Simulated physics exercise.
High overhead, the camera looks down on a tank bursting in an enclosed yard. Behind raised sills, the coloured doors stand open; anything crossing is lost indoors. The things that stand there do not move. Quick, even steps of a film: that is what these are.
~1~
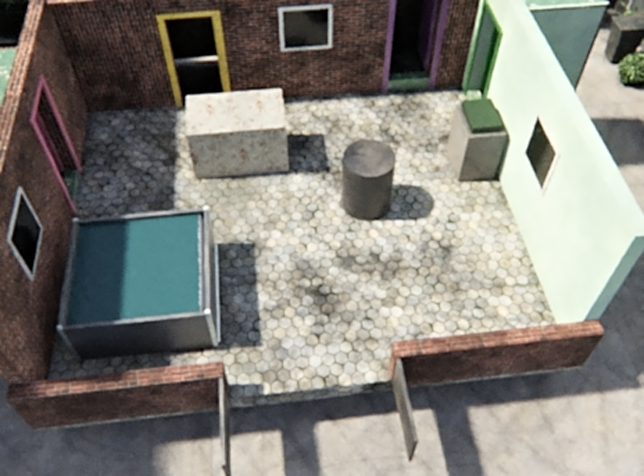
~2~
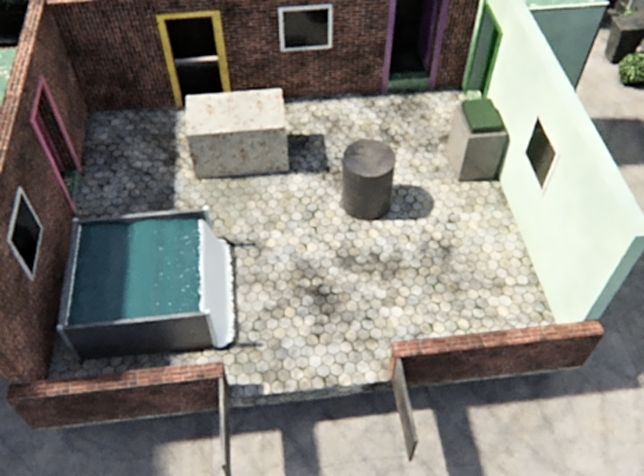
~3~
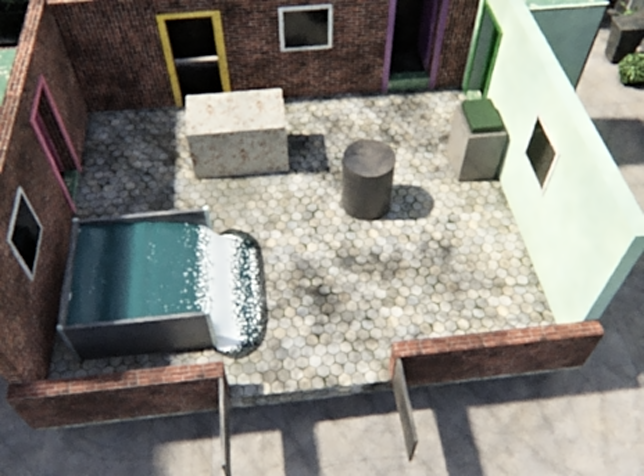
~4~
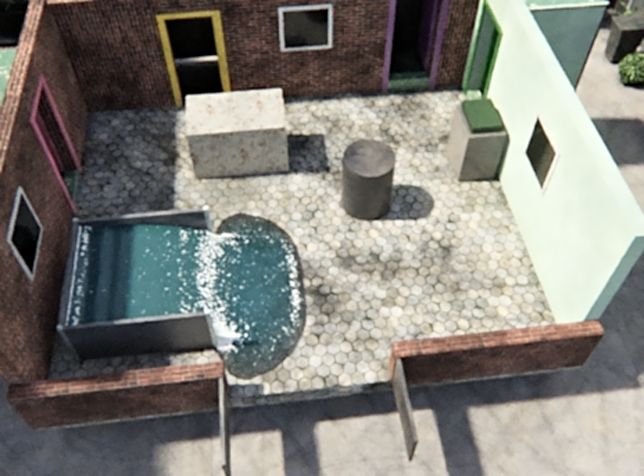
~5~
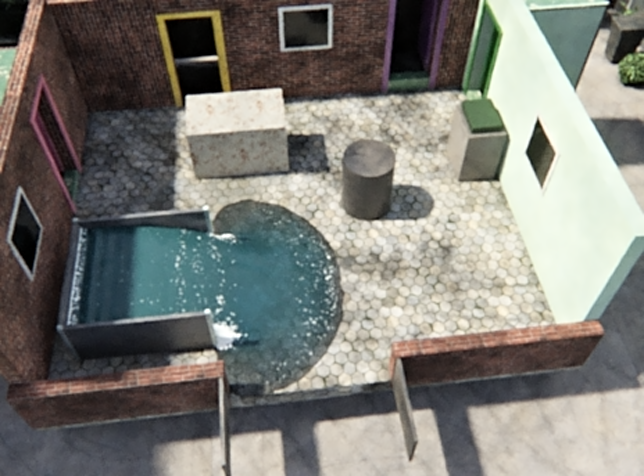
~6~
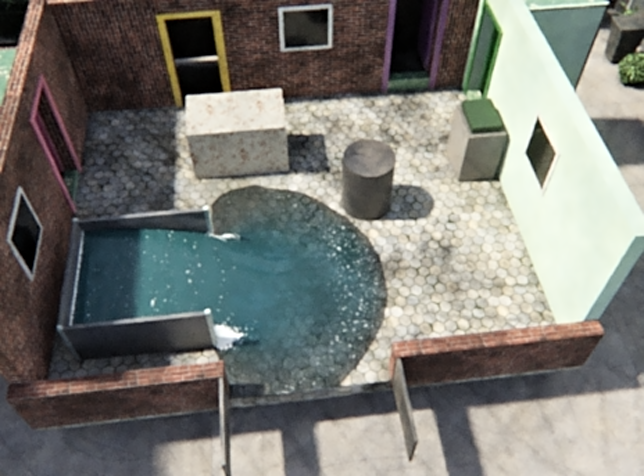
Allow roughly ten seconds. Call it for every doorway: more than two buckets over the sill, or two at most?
My call: The purple door two at most; the pink door two at most; the yellow door two at most; the green door two at most.
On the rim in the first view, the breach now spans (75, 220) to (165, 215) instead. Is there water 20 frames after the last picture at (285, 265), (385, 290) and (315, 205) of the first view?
The first spot is spared, the second spared and the third soaked.
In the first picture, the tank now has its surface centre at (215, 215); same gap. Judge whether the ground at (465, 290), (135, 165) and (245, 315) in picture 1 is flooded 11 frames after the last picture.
Hit, spared, spared.
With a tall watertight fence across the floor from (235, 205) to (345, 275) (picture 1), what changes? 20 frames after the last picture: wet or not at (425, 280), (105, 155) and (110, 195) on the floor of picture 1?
One after the other: Wet, flooded, under water.
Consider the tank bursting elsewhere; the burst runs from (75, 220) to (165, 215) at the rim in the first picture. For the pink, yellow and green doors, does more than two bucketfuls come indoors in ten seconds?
Result - pink door: Beyond the limit; yellow door: Beyond the limit; green door: Beyond the limit.
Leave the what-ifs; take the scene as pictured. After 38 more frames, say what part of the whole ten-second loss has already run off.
My reading is about 60 per cent.
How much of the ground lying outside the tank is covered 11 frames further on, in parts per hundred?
Around 50 percent.
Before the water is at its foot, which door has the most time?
I'd go with the pink one.
A moment on, water covers 45 % of the floor; the purple door not reached, the pink door not reached, the yellow door not reached, the green door not reached.
Next, water covers 50 % of the floor; the purple door not reached, the pink door not reached, the yellow door not reached, the green door not reached.
Then, water covers 65 % of the floor; the purple door wet at the sill, nothing in, the pink door not reached, the yellow door not reached, the green door wet at the sill, nothing in.
Later, water covers 65 % of the floor; the purple door wet at the sill, nothing in, the pink door not reached, the yellow door wet at the sill, nothing in, the green door under two buckets in.
In the end, water covers 95 % of the floor; the purple door wet at the sill, nothing in, the pink door wet at the sill, nothing in, the yellow door wet at the sill, nothing in, the green door under two buckets in.
